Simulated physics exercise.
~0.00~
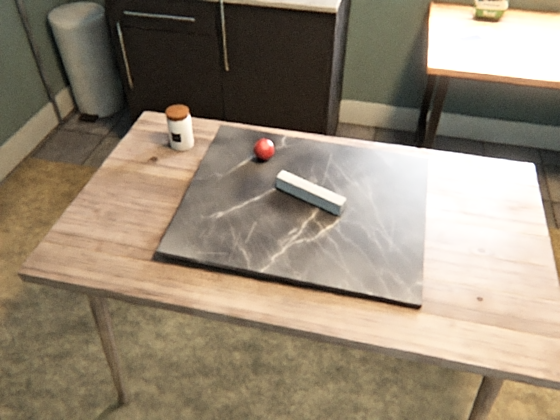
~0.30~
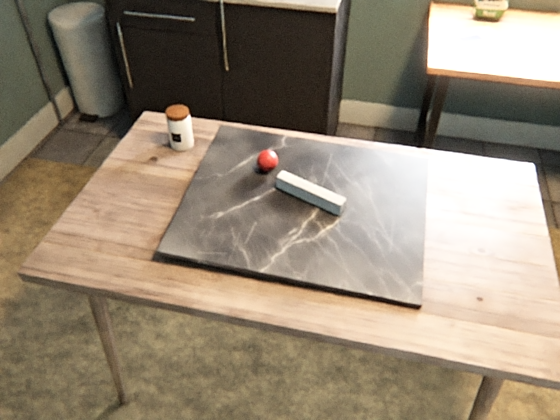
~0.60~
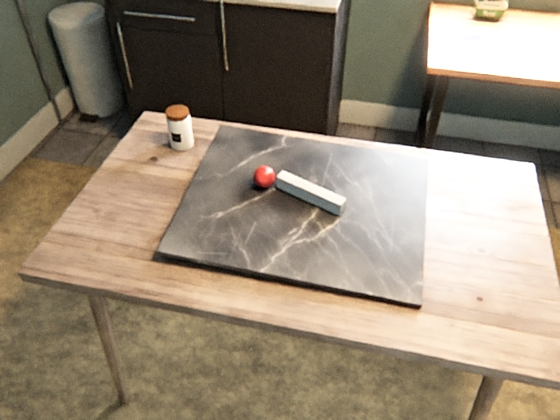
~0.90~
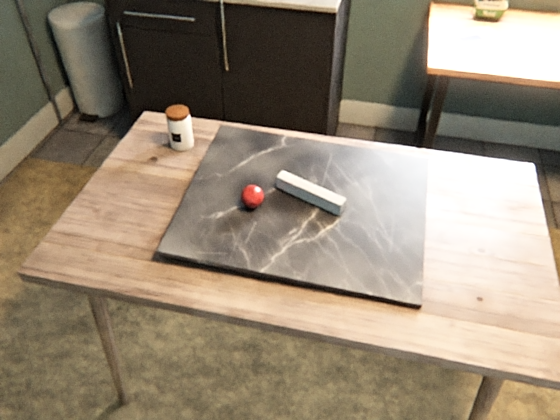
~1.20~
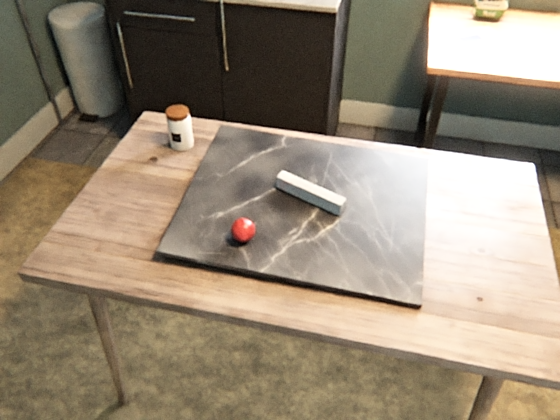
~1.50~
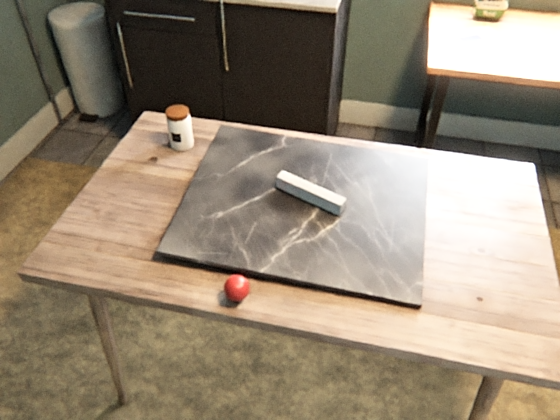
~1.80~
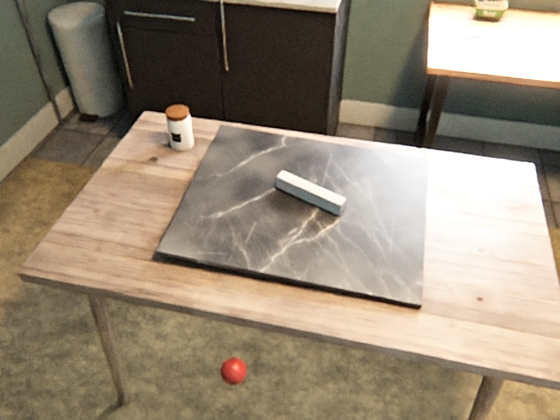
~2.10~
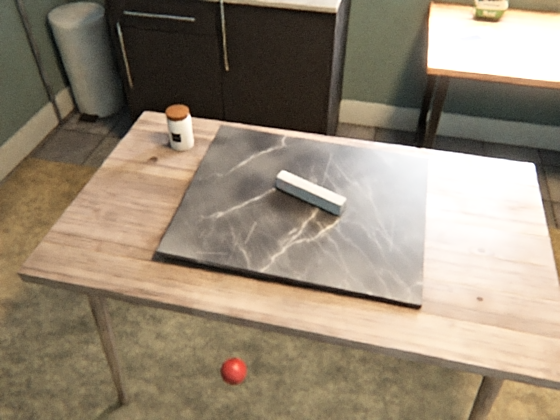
On a dark marble-patterned board tilted on a wooden table, a red apple rolled toward the viewer, met the end of a pale block, veered left past it, and went over the near edge to the floor, while the white jar stayed put.
